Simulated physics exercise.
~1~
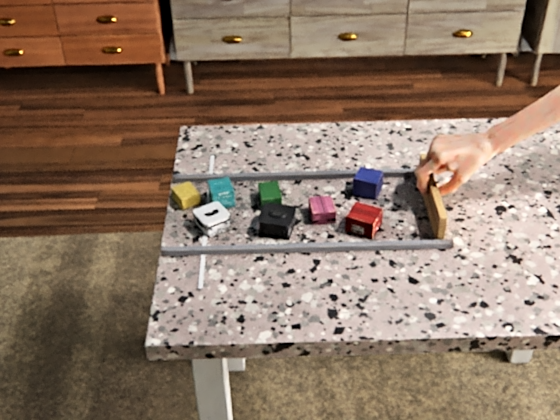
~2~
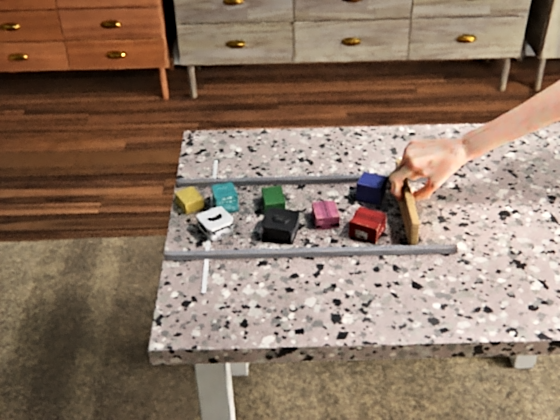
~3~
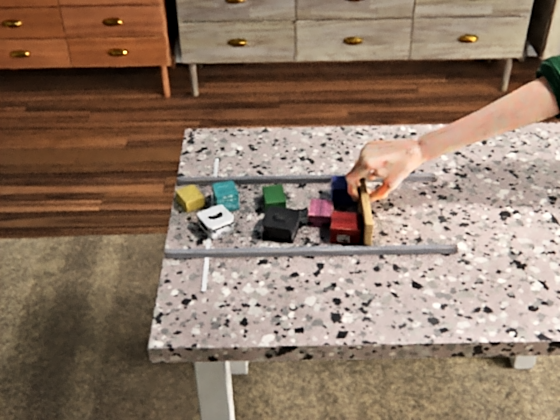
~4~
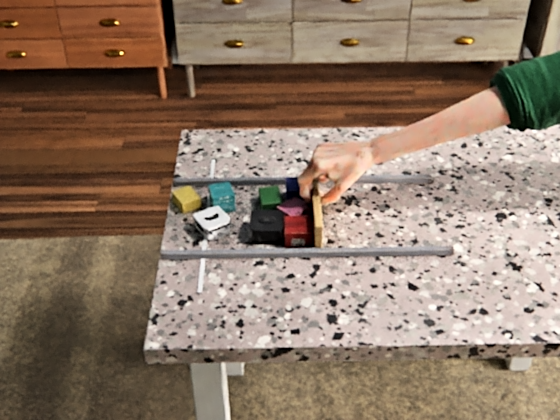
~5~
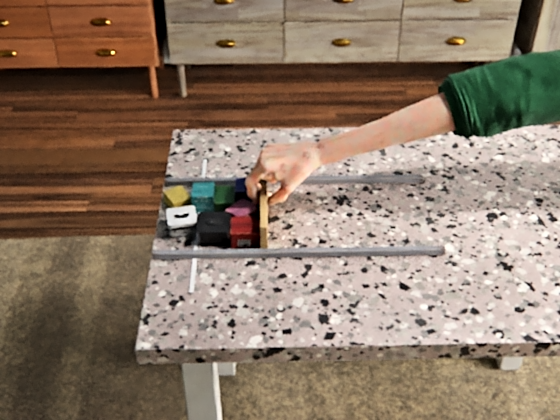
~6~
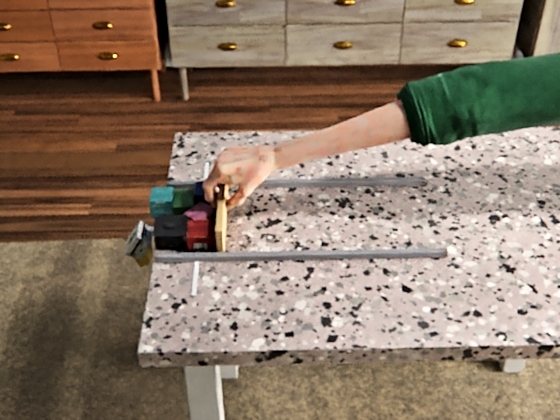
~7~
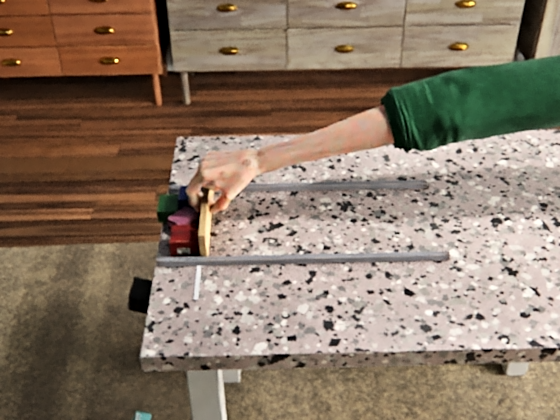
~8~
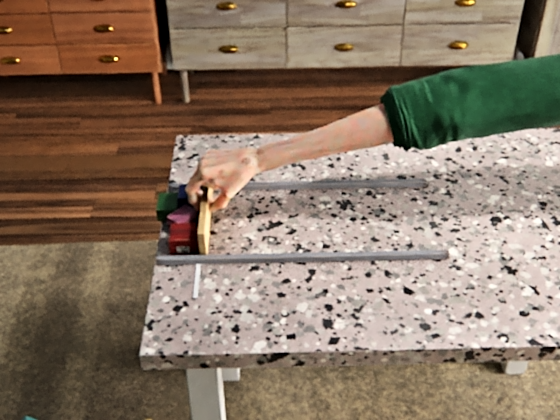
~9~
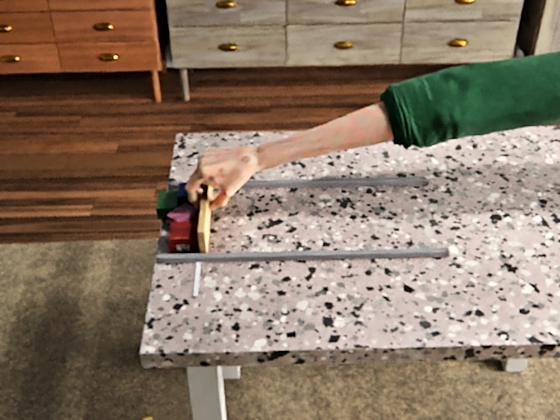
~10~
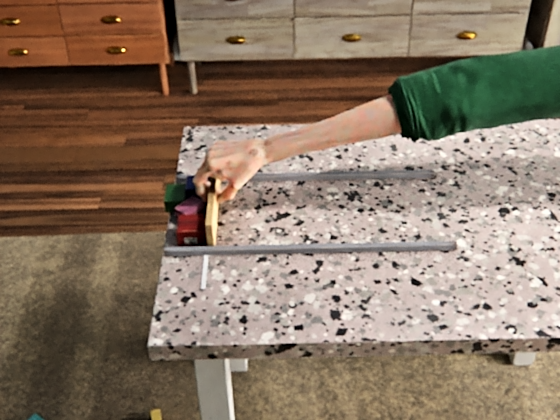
The video shows a hand sliding an upright board leftward between two rails on a speckled table, bunching small colourful objects together until the yellow, white, turquoise and black ones go over the left edge, and the board stops with the remaining objects still crowded at the edge.
